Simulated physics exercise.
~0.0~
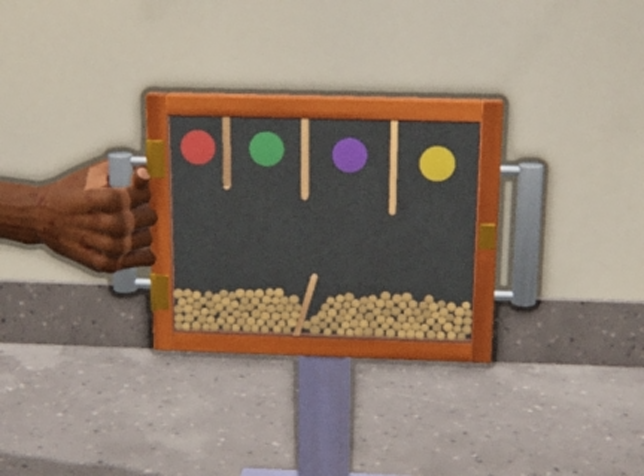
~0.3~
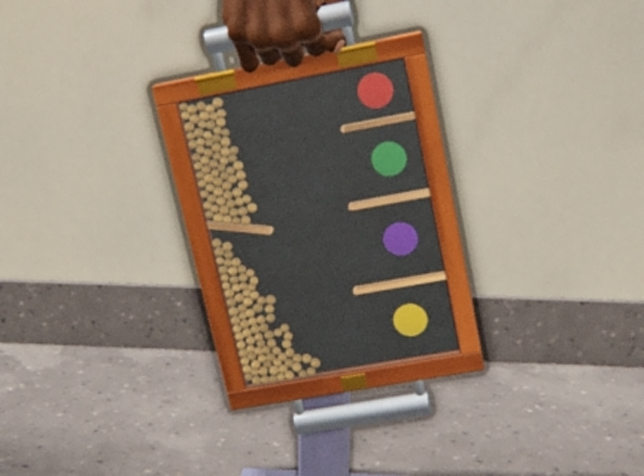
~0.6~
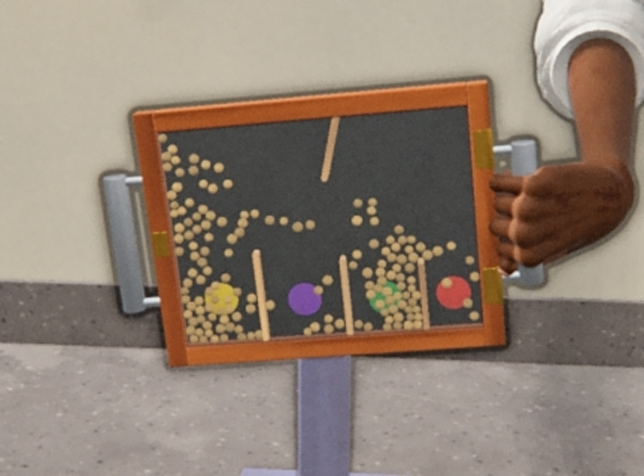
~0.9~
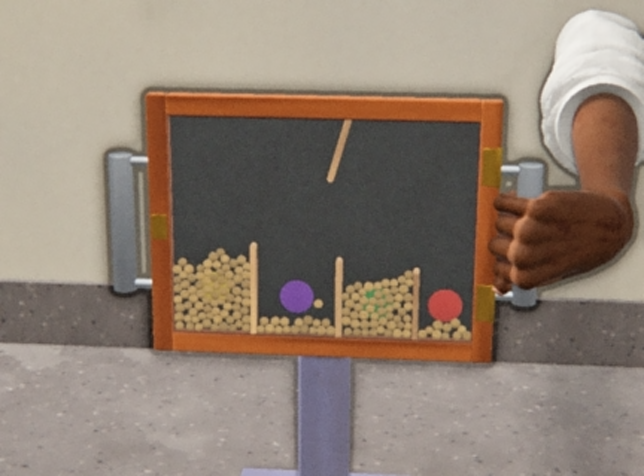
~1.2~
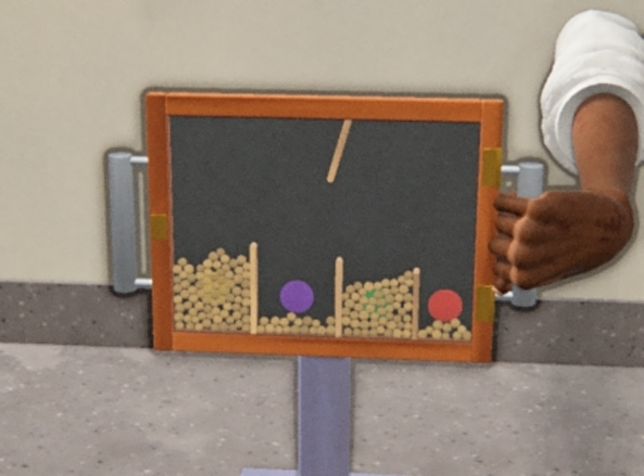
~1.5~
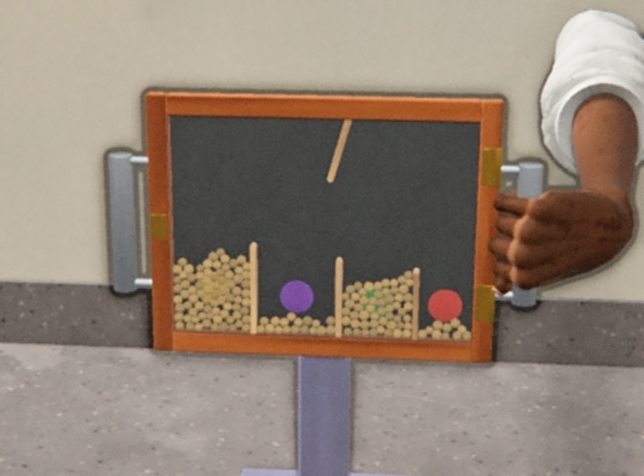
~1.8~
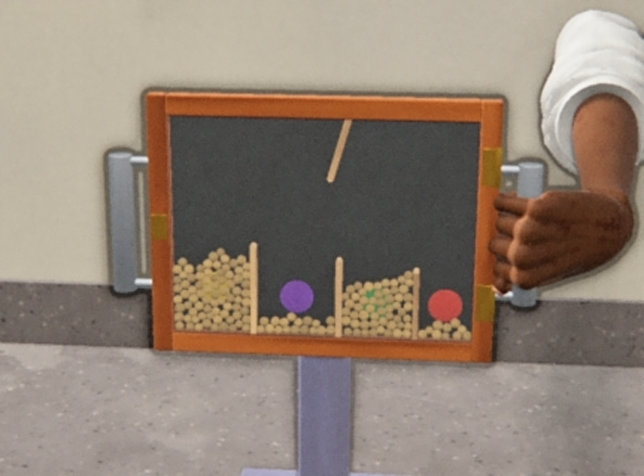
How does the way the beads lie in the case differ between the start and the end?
At the start they lie along the bottom on either side of the slanted stick, away from the stickers. At the end they are still low in the case but sit a little higher overall, heaped unevenly in the stickered pockets, mostly at yellow and green.
